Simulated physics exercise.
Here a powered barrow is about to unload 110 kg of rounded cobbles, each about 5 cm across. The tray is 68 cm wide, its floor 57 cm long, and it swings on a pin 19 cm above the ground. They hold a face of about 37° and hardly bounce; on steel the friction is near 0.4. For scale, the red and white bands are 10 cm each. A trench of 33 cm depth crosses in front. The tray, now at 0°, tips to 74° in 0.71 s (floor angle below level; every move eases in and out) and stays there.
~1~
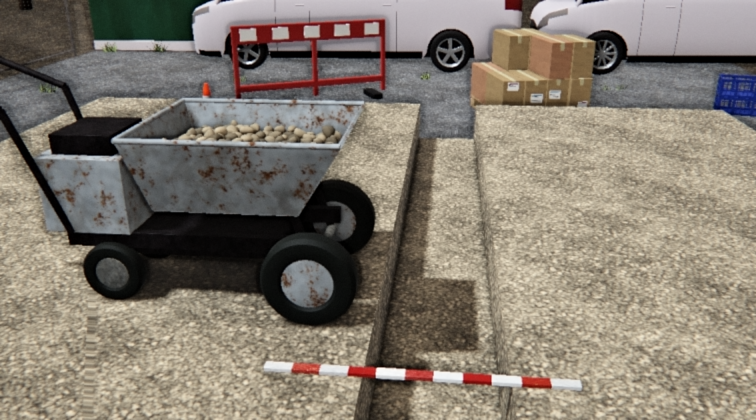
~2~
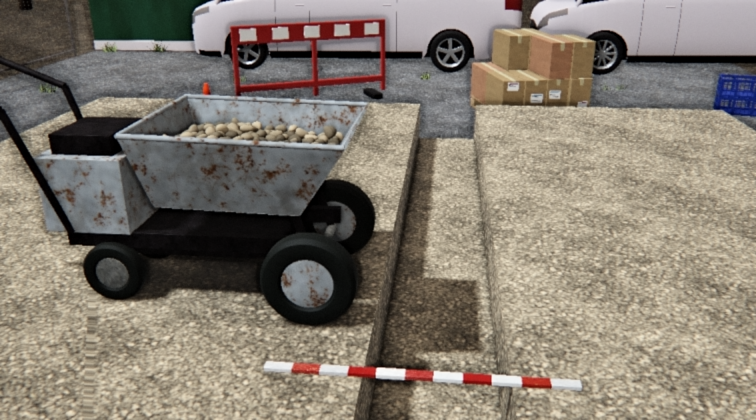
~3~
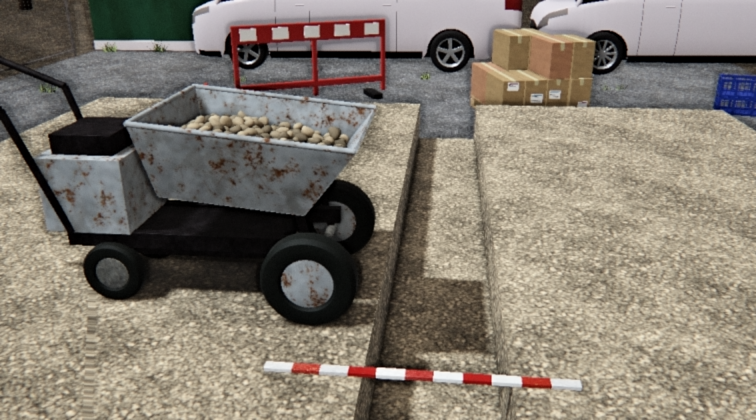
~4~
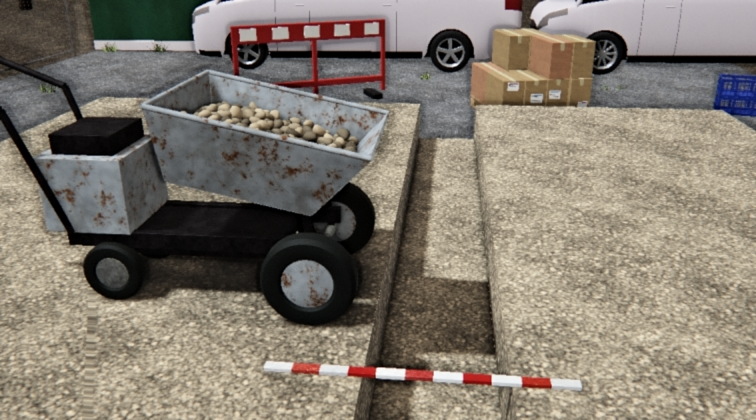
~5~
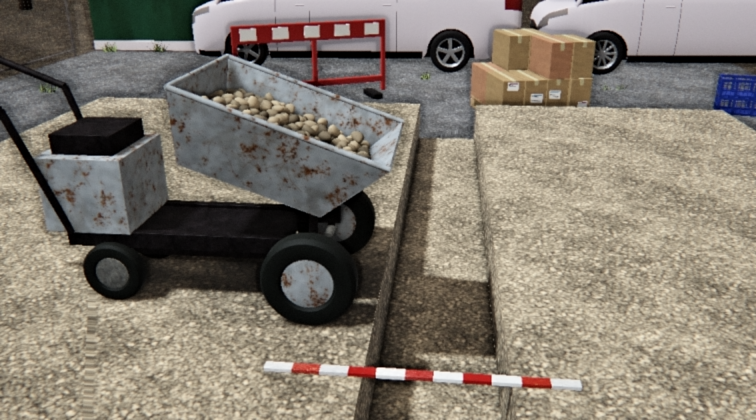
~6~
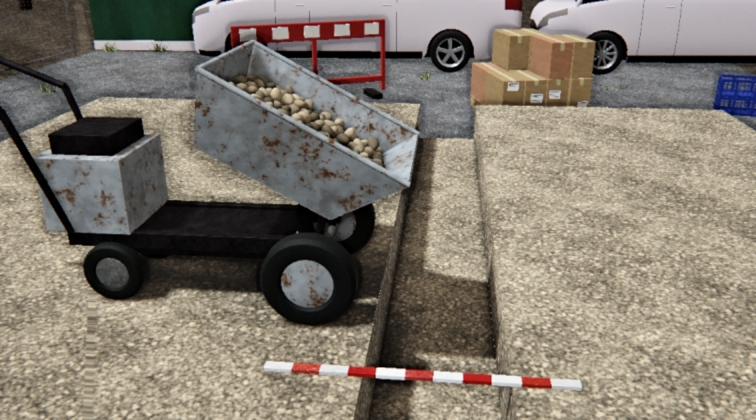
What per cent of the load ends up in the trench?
Close to 45 in a hundred.
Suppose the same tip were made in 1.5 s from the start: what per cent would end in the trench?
Then about 65 per cent.
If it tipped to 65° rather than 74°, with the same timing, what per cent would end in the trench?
It would be near 35 per cent.
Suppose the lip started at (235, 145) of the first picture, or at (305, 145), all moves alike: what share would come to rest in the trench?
About 100 and 75 per cent.
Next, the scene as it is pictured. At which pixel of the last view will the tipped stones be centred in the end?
Their middle is at about (520, 292).
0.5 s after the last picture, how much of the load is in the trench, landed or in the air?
Some 15 per cent.
Then, 0.2 s after the last picture the floor is at 62°, 100 % in the tray; the foremost stones are at (427, 223).
Then, 0.5 s after the last picture the floor is at 74°, 70 % in the tray, 14 % in the trench, 16 % past the trench; the foremost stones are at (543, 289).
Then, 0.9 s after the last picture the floor is at 74°, 18 % in the tray, 26 % in the trench, 56 % past the trench; the foremost stones are at (727, 305).
Then, 2.8 s after the last picture the floor is at 74°, 0 % in the tray, 45 % in the trench, 55 % past the trench; the foremost stones are past the picture's edge.
